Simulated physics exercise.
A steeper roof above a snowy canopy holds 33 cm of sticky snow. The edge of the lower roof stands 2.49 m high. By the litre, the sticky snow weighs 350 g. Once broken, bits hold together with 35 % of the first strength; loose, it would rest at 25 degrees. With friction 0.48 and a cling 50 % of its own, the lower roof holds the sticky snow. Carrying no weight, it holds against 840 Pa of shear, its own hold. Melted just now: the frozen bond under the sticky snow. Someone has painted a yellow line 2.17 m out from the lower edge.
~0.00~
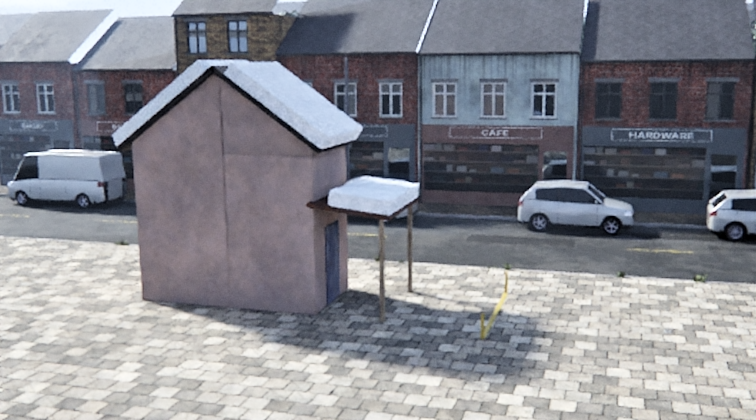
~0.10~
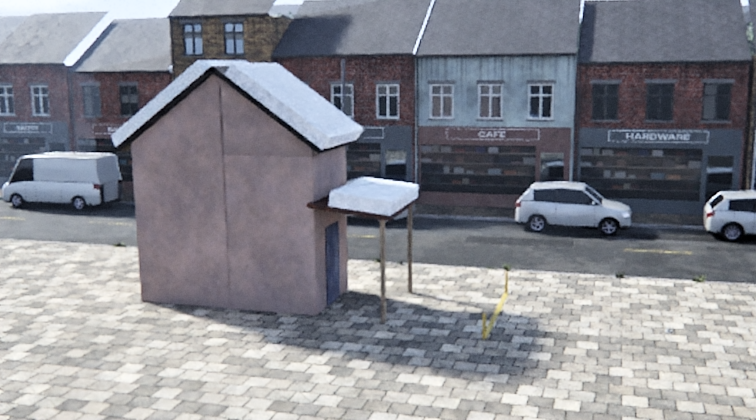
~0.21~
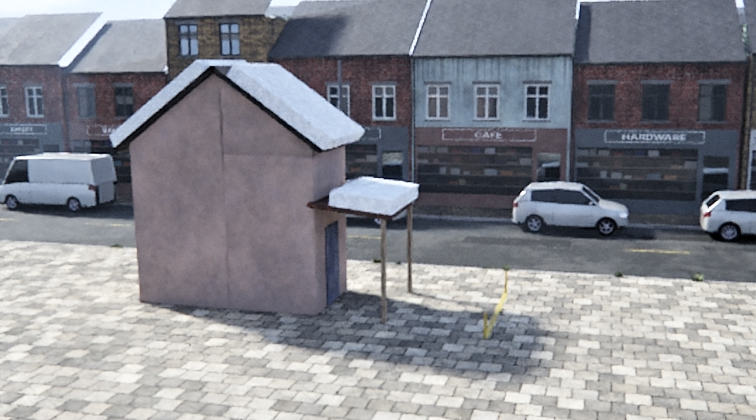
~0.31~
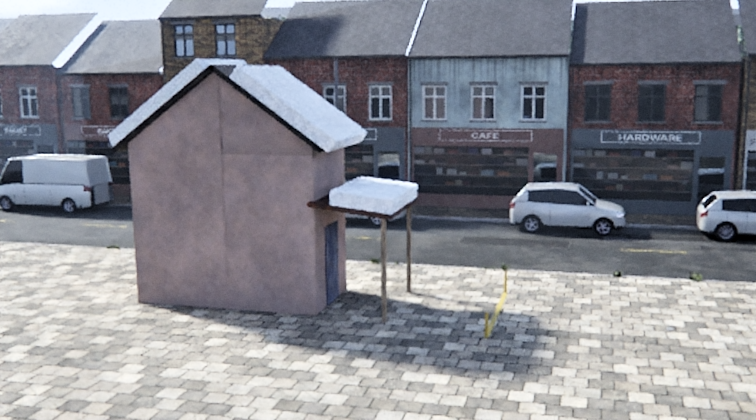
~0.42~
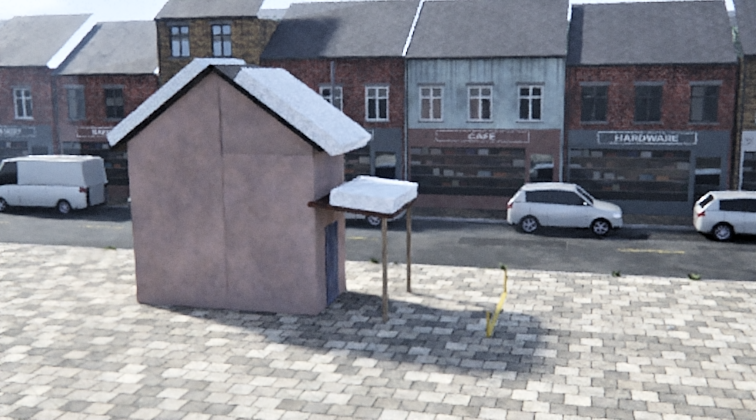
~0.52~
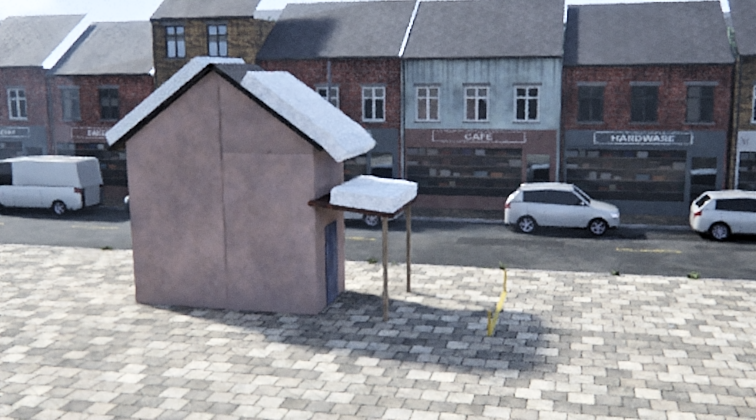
At first, thick snow covers the steep roof of a small pink building and the canopy beside it, across from a row of shops. As the view drifts slightly, the snow on the right slope slips slowly downward, then slides farther, baring a strip near the peak and jutting over the canopy.
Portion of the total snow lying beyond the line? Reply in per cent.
Near 22 %.
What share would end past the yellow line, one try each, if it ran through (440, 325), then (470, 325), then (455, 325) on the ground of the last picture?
45 %, then 35 %, then 40 %.
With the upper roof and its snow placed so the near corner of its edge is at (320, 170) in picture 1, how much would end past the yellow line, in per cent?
About 5 per cent.
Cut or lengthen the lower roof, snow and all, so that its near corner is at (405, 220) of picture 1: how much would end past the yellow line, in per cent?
That would be roughly 12 percent.
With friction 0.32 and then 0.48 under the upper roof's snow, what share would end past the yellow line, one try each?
Respectively 14 percent and 1 percent.
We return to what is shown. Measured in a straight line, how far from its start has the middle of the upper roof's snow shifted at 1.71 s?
I'd reckon close to 4.2 m.
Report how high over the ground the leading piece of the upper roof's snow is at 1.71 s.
I'd say around 1.0 metres.
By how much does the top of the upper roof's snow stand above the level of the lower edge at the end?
About 0.6 m above the lower edge.
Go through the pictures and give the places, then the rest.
The first frame shows foremost bit of the sticky snow at (321, 132).
The second frame shows foremost bit of the sticky snow at (323, 138), its middle shifted 1.9 cm.
The third frame shows foremost bit of the sticky snow at (325, 134), its middle shifted 7.7 cm, 3 % of it past the upper edge, in one piece.
The fourth frame shows foremost bit of the sticky snow at (329, 136), its middle shifted 18 cm, 6 % of it past the upper edge, in one piece.
The fifth frame shows foremost bit of the sticky snow at (334, 145), its middle shifted 32 cm, 11 % of it past the upper edge, in one piece.
The sixth frame shows foremost bit of the sticky snow at (341, 147), its middle shifted 51 cm, 18 % of it past the upper edge, cracking.
After 1.07 s, none is below the lower edge and 0 % is past the line.
After 1.71 s, 31 % is below the lower edge and 0 % is past the line.
After 2.36 s, 59 % is below the lower edge and 20 % is past the line.
After 3.00 s, 66 % is below the lower edge and 22 % is past the line.
After 3.50 s, 66 % is below the lower edge and 22 % is past the line.
